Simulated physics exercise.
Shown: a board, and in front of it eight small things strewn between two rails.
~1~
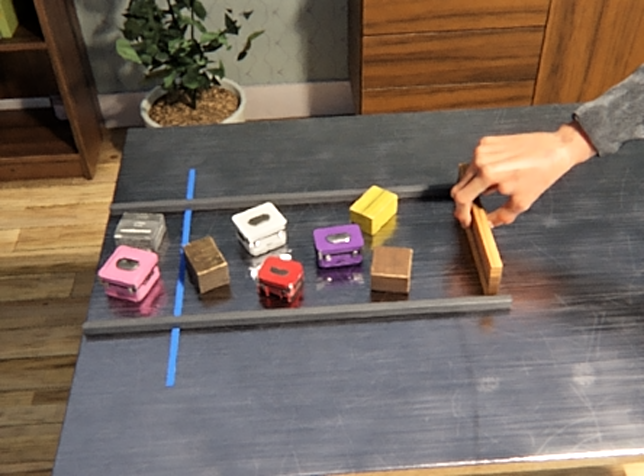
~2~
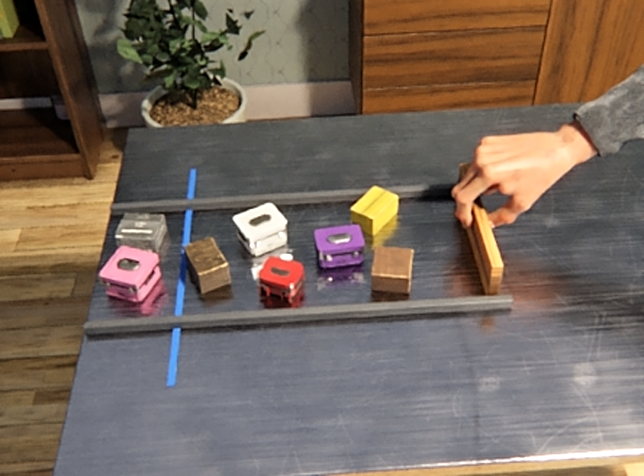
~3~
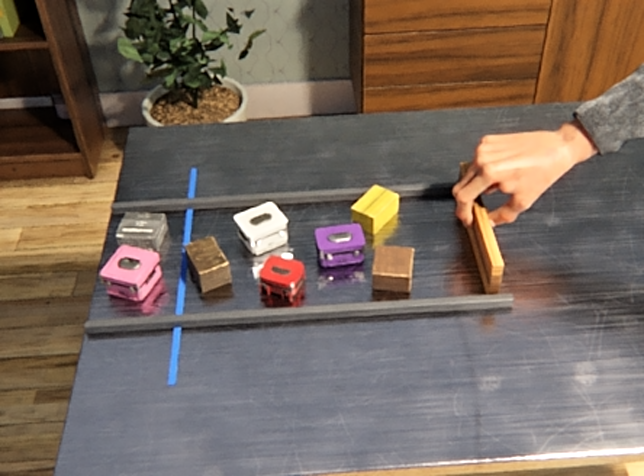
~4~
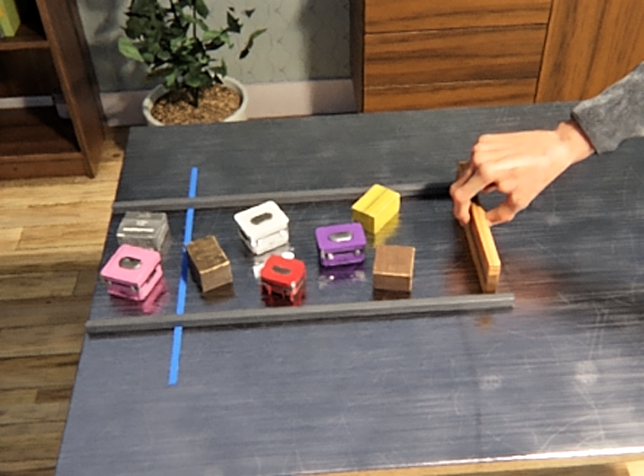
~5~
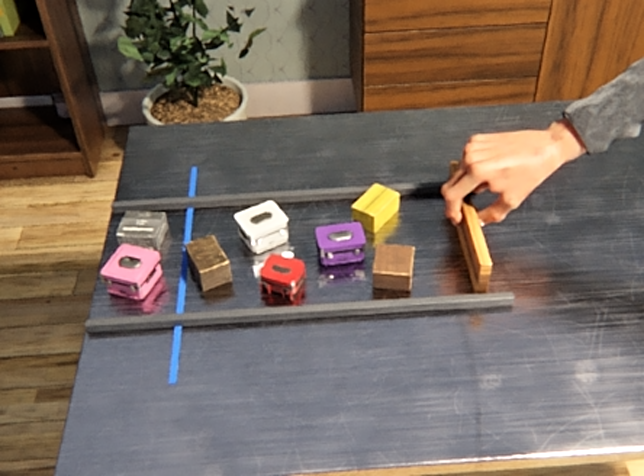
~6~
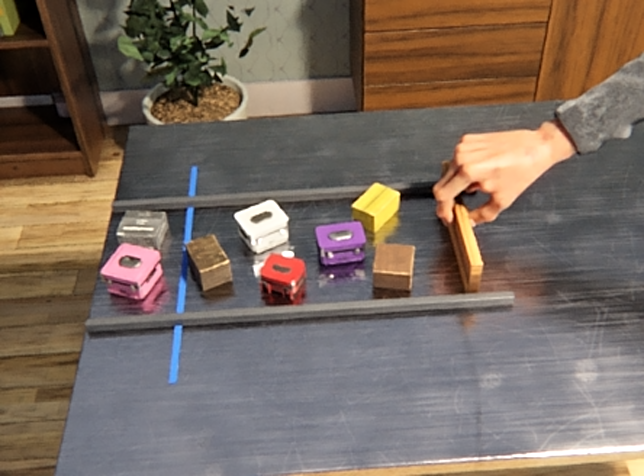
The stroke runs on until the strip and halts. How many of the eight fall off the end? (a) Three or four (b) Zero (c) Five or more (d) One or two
One or two (d).
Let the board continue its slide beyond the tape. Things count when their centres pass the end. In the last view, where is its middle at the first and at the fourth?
At roughly (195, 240), then roughly (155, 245).
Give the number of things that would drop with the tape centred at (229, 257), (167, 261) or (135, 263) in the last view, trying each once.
0, 2, 5.
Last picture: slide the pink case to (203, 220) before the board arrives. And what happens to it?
That one drops down.
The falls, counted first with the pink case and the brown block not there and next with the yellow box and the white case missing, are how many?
1 for the first case, 1 for the second.
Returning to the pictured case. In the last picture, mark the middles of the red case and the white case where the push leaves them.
Red case: (122, 296); white case: (136, 232).
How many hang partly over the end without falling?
Result: 0.
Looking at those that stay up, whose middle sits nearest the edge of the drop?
That would be the black block.
Early on, none off yet; pink case at rest near (133, 272); grey box at rest near (143, 230); black block at rest near (208, 261).
A while later, none off yet; pink case moving near (124, 274); grey box moving near (138, 232); black block travelled about its own width near (166, 260).
Finally, the number that fall off is one or two; lost, grey box and pink case.
